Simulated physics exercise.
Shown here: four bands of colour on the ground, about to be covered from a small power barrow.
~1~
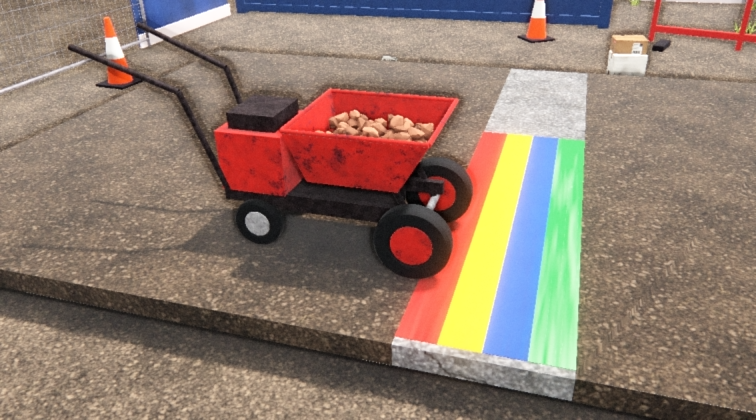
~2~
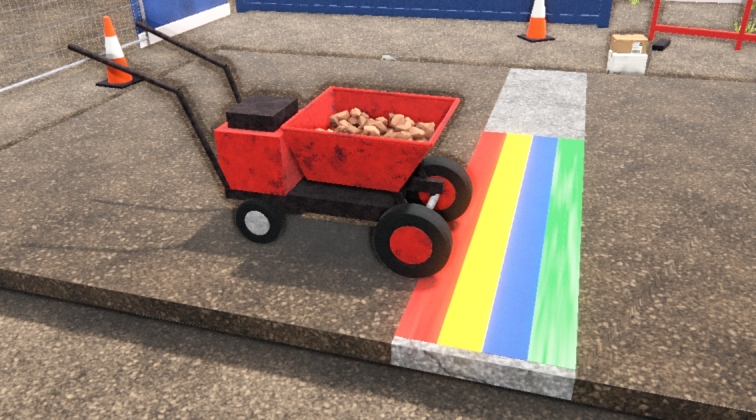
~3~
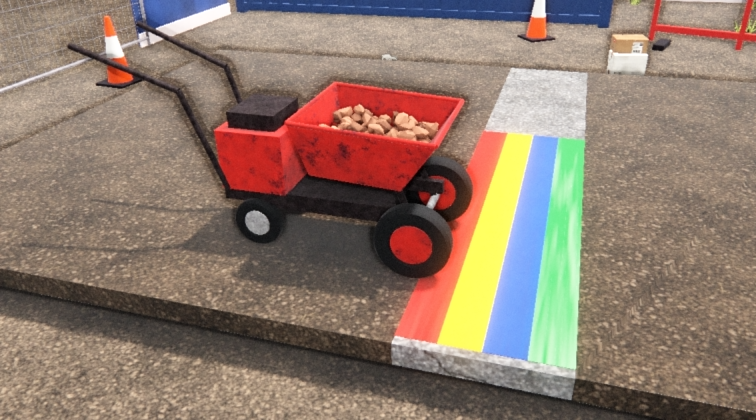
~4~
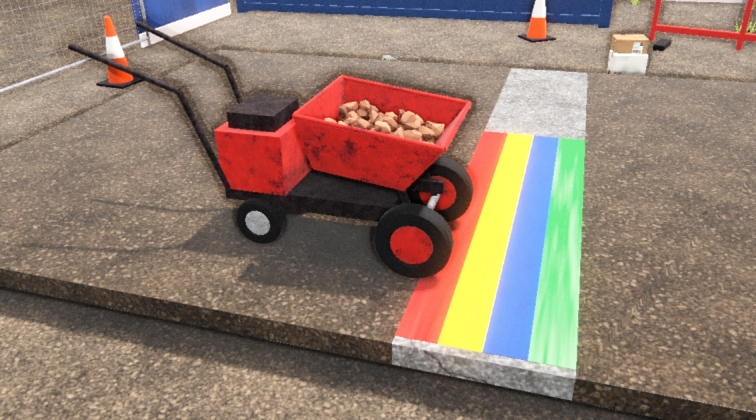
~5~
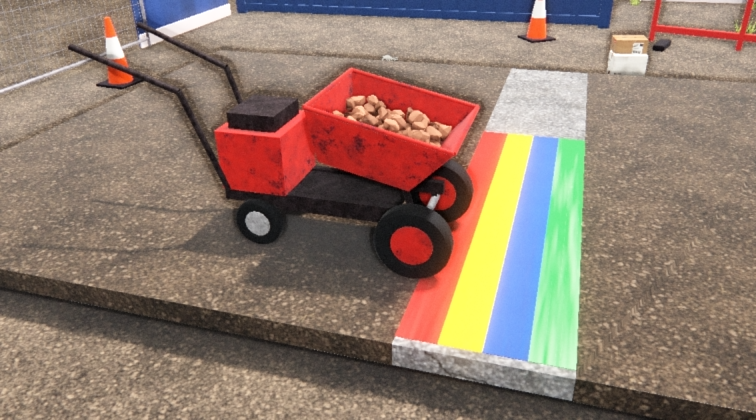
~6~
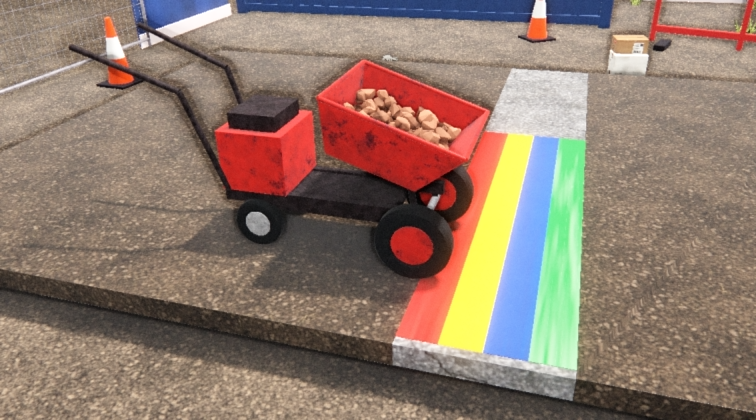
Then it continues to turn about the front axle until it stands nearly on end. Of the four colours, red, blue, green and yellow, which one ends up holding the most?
The green one holds the most.
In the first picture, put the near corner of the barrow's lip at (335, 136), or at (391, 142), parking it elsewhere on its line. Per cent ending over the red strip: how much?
The first stop gives 30 per cent; the second gives 0 per cent.
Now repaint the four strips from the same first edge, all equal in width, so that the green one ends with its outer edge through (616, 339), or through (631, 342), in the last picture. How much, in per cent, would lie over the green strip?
First 30 in a hundred, then 30 in a hundred.
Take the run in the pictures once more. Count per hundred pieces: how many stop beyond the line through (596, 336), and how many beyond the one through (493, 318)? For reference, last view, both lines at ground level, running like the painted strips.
20 and 90 in a hundred.
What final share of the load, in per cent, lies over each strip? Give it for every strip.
In per cent, approximately: Red 0, yellow 5, blue 20, green 35.
Soon after the last picture, skip tipped steeply; all in the skip.
A little later, skip tipped right over; nearly all in the skip; a stray few over the blue strip; a small part over the green strip; a stray few falling.
Later still, skip tipped right over; about a third in the skip; a small part over the blue strip; about a third over the green strip; about a quarter off the paint.
By the end, skip tipped right over; a small part in the skip; none over the red strip; a stray few over the yellow strip; about a quarter over the blue strip; about a third over the green strip; about a third off the paint.
